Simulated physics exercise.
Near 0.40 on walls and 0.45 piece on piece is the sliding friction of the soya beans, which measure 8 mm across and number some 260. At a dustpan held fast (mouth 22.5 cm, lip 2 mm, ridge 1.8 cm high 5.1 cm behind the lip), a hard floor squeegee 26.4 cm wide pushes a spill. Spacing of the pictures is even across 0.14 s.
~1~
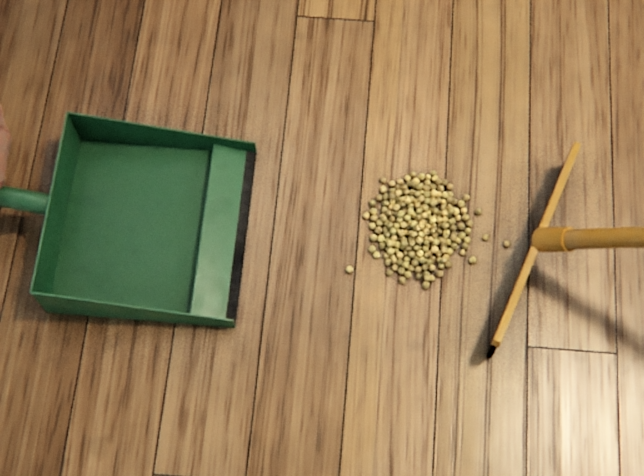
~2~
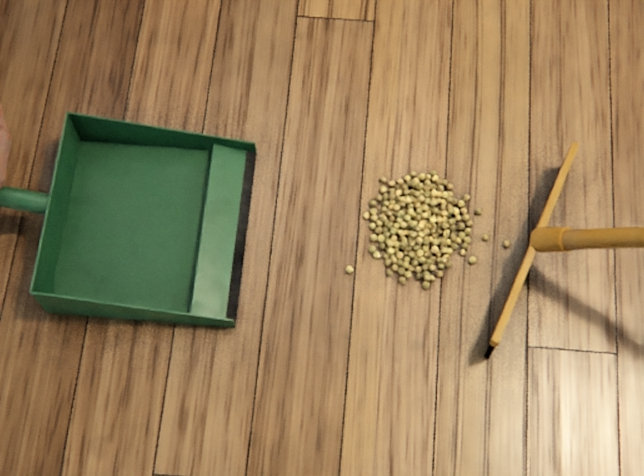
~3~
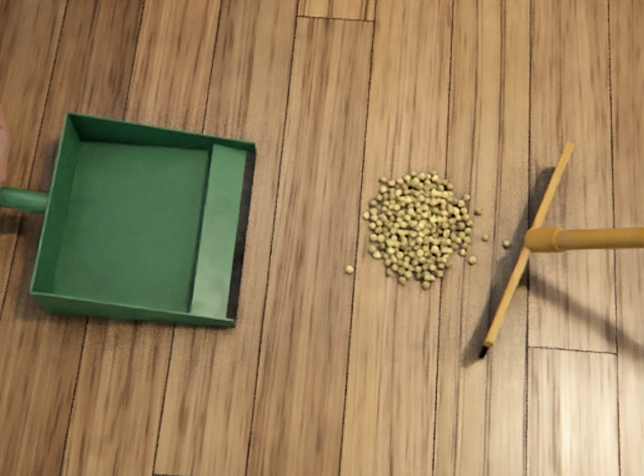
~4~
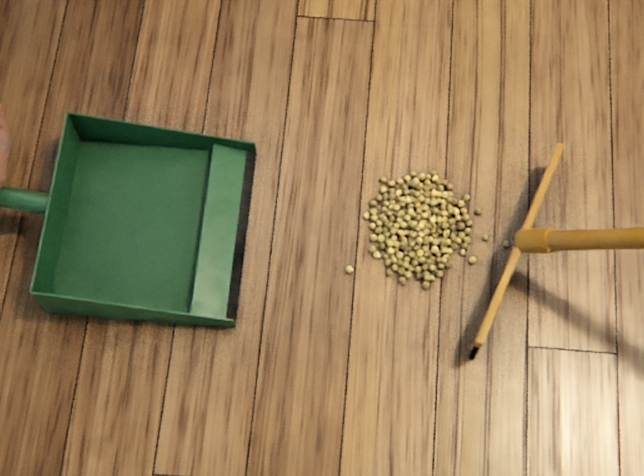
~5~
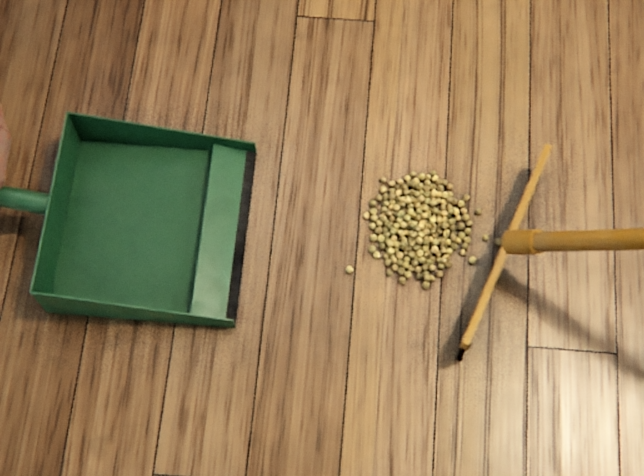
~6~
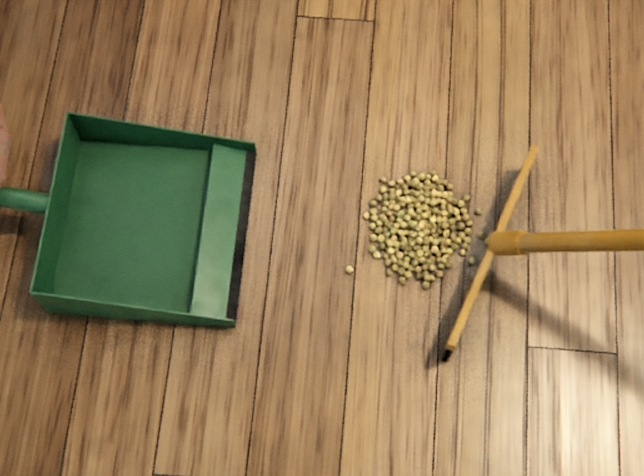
On a wooden floor, a yellow squeegee slid a short way left to the near edge of a pile of small, round, pale green pieces, while a green dustpan stayed still on the left.
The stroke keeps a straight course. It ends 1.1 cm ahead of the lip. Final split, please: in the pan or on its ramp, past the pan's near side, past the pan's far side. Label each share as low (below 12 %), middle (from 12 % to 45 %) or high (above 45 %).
Pan - low; near side - low; far side - middle.
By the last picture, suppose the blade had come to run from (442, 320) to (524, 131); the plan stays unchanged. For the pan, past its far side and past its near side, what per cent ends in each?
Pan 20; far 45; near 0.
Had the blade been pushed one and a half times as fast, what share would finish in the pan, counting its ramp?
About 15 per cent.
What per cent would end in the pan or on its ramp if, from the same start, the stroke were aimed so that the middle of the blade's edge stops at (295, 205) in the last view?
That would come to near 15 percent.
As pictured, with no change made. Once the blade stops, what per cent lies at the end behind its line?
About 10 per cent.
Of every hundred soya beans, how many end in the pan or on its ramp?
Some 5 per cent.
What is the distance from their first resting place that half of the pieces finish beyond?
Roughly 18 cm.
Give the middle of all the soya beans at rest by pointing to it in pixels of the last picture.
Resting centre estimate: Around (277, 197).
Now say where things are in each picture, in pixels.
The first frame shows blade from (497, 342) to (575, 149), moved 0.0 cm, 0 of the pieces shifted so far; middle of the pieces at (416, 225); pan at (139, 228).
The second frame shows blade from (495, 342) to (573, 150), moved 0.2 cm, 0 of the pieces shifted so far; middle of the pieces at (416, 225).
The third frame shows blade from (489, 342) to (567, 150), moved 0.8 cm, 0 of the pieces shifted so far; middle of the pieces at (416, 225).
The fourth frame shows blade from (479, 343) to (558, 151), moved 2.0 cm, 0 of the pieces shifted so far; middle of the pieces at (416, 225).
The fifth frame shows blade from (465, 344) to (546, 152), moved 3.4 cm, 1 of the pieces shifted so far; middle of the pieces at (416, 225).
The sixth frame shows blade from (451, 345) to (533, 153), moved 5.0 cm, 2 of the pieces shifted so far; middle of the pieces at (416, 225); pan at (139, 228).
Then, 0.20 s after the last picture, middle of the blade 17 cm from the lip; 0 % over the lip, far side 5 %, near side 0 %.
Then, 0.34 s after the last picture, middle of the blade 9 cm from the lip; 0 % over the lip, far side 15 %, near side 0 %.
Then, 0.60 s after the last picture, middle of the blade 6 cm from the lip; 5 % over the lip, far side 25 %, near side 0 %.
In the end, pan 5 %, near side 0 %, far side 25 %, in front of the lip or behind the blade 70 %.
